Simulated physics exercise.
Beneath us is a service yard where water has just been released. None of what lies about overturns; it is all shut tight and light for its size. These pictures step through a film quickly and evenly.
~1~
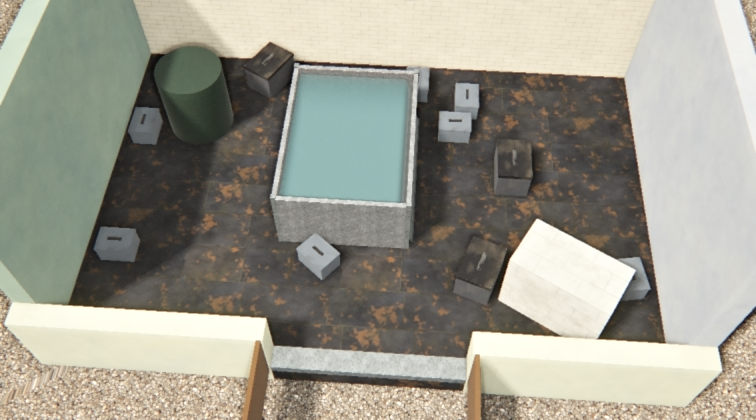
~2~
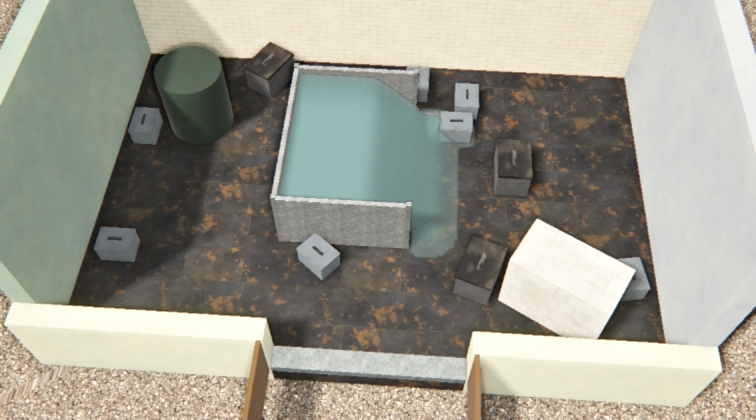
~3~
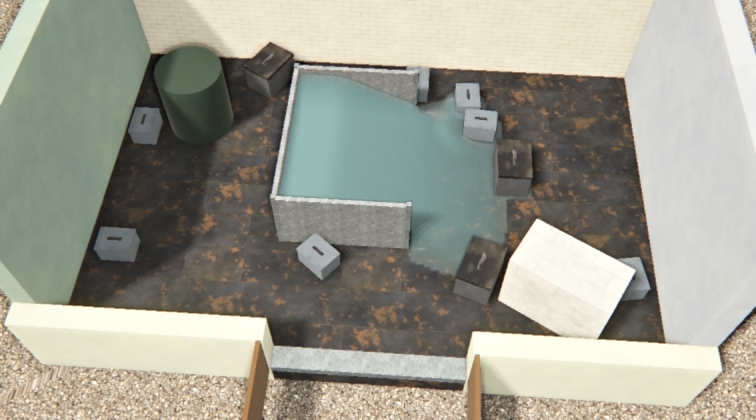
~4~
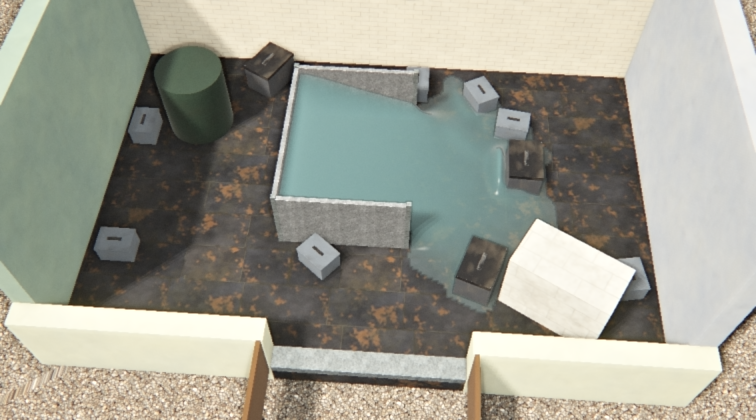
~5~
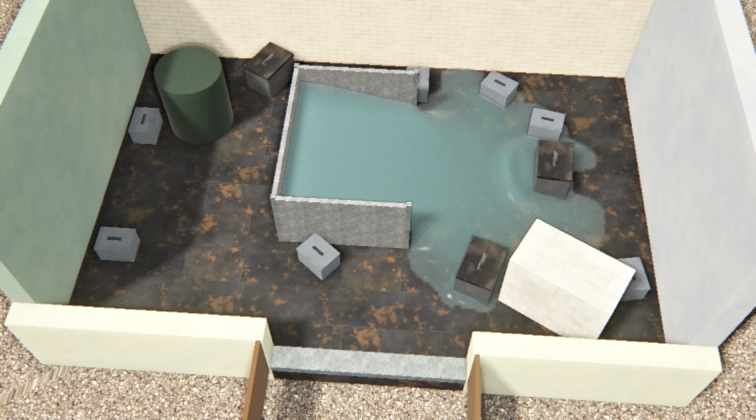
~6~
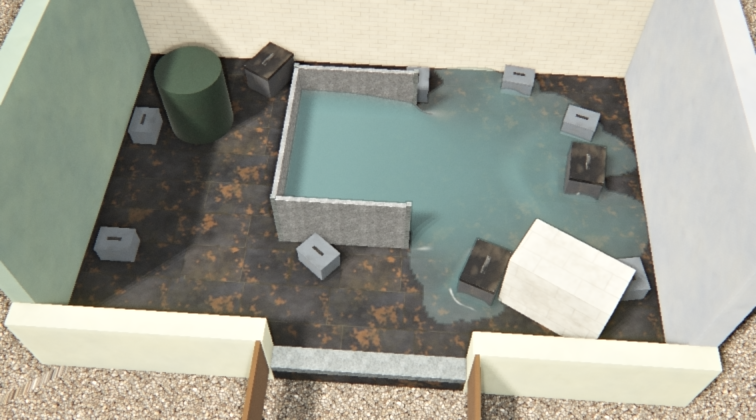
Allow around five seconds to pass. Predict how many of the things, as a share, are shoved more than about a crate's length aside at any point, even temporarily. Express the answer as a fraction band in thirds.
Fraction band: 2/3 or more.
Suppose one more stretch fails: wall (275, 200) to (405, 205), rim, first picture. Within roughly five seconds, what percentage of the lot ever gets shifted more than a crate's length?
Roughly 30 %.
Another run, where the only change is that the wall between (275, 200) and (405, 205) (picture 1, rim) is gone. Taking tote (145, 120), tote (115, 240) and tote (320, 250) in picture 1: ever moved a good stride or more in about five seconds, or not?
Lab note - in sequence: Made it that far; made it that far; made it that far.
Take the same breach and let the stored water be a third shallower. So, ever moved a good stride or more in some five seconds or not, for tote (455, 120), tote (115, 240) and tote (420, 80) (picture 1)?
Order as given: Displaced that much; not past it; displaced that much.
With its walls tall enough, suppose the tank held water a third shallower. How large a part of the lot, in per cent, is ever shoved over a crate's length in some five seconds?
50 per cent.
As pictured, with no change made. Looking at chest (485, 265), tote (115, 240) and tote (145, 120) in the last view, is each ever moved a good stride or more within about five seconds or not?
Object by object as listed: Got well clear, then kept nearby, then kept nearby.
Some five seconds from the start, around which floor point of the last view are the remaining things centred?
(332, 183).
A moment on, 3 of 10 are well off their spots; 2 afloat.
Next, 5 of 10 are well off their spots; 4 afloat.
Later, 5 of 10 are well off their spots; 4 afloat.
In the end, 8 of 10 are well off their spots, and 8 have been at some point; 4 afloat.
